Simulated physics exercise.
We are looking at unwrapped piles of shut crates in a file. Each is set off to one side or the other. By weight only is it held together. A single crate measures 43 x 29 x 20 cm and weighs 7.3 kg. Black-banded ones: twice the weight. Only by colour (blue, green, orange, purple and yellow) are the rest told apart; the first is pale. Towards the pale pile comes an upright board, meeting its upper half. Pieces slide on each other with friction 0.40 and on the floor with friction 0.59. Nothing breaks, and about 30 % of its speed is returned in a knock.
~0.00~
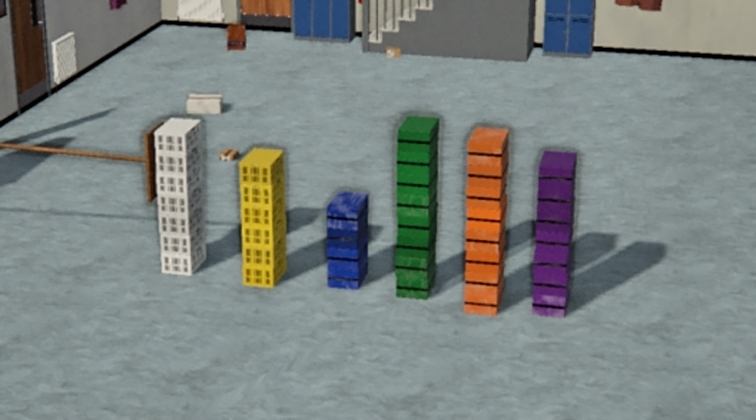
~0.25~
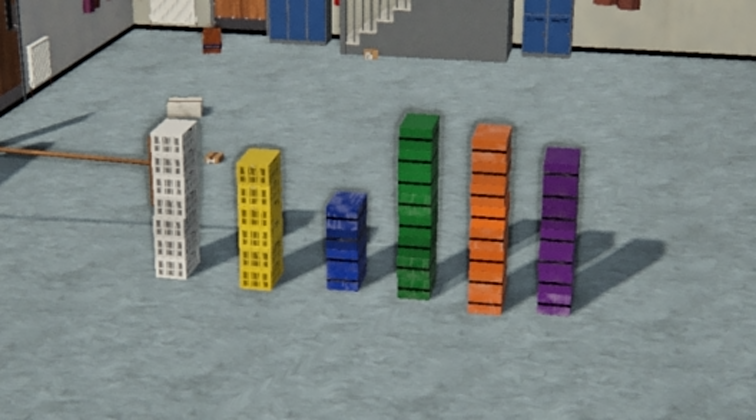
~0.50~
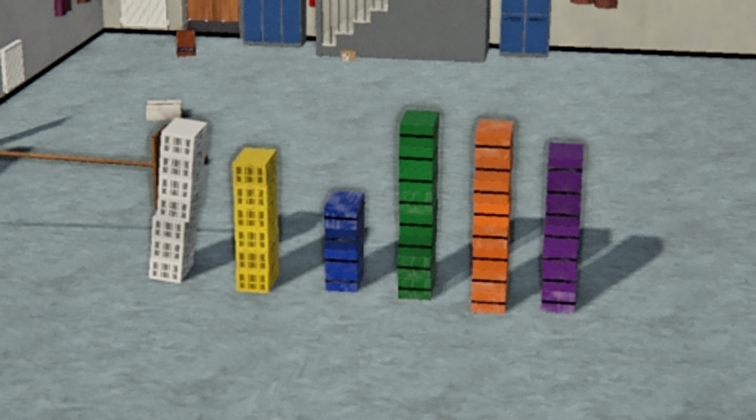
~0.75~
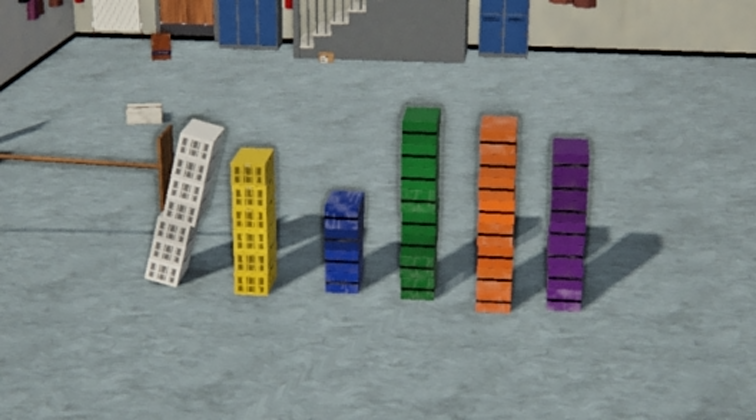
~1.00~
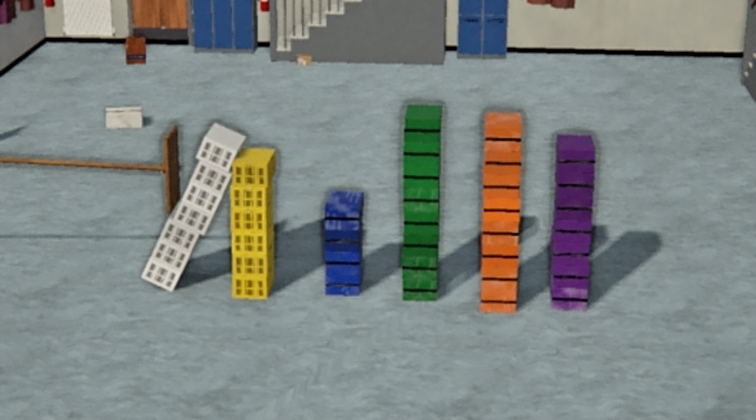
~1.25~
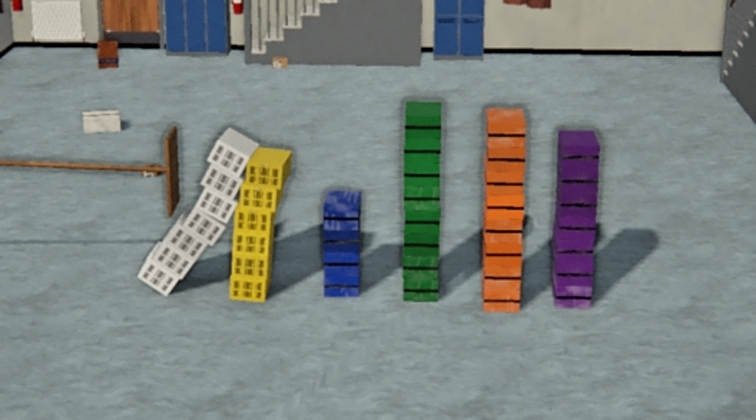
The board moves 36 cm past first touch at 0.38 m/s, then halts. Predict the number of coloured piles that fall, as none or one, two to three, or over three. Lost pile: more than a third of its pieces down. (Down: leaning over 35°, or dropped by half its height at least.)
The number of coloured piles that fall is none or one.
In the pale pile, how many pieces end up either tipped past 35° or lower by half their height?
7.
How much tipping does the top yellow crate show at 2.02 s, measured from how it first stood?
Near 10 degrees from how it began.
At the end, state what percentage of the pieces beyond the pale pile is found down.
I'd put it at roughly 20 per cent of them.
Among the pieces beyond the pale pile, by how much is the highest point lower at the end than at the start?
I make it close to 0 cm.
After 1.38 s, 7 of the pale pile down; none of the 33 other crates down, 6 disturbed; top yellow crate leaning 9°.
After 1.58 s, 7 of the pale pile down; none of the 33 other crates down, 6 disturbed; top yellow crate leaning 23°, 7 cm lower.
After 1.78 s, 7 of the pale pile down; 4 of the 33 other crates down; top yellow crate leaning 27°, 13 cm lower; top blue crate shifted 8 cm.
After 2.02 s, 7 of the pale pile down; 6 of the 33 other crates down; top yellow crate leaning 12°, 21 cm lower; top blue crate leaning 12°.
At rest (2.5 s), 7 of the pale pile down; 6 of the 33 other crates down; top blue crate leaning 17°; top yellow crate leaning 16°, 22 cm lower. Wrecked, yellow. As the last picture would show them, middles, top blue crate near (386, 214), top yellow crate near (386, 197).
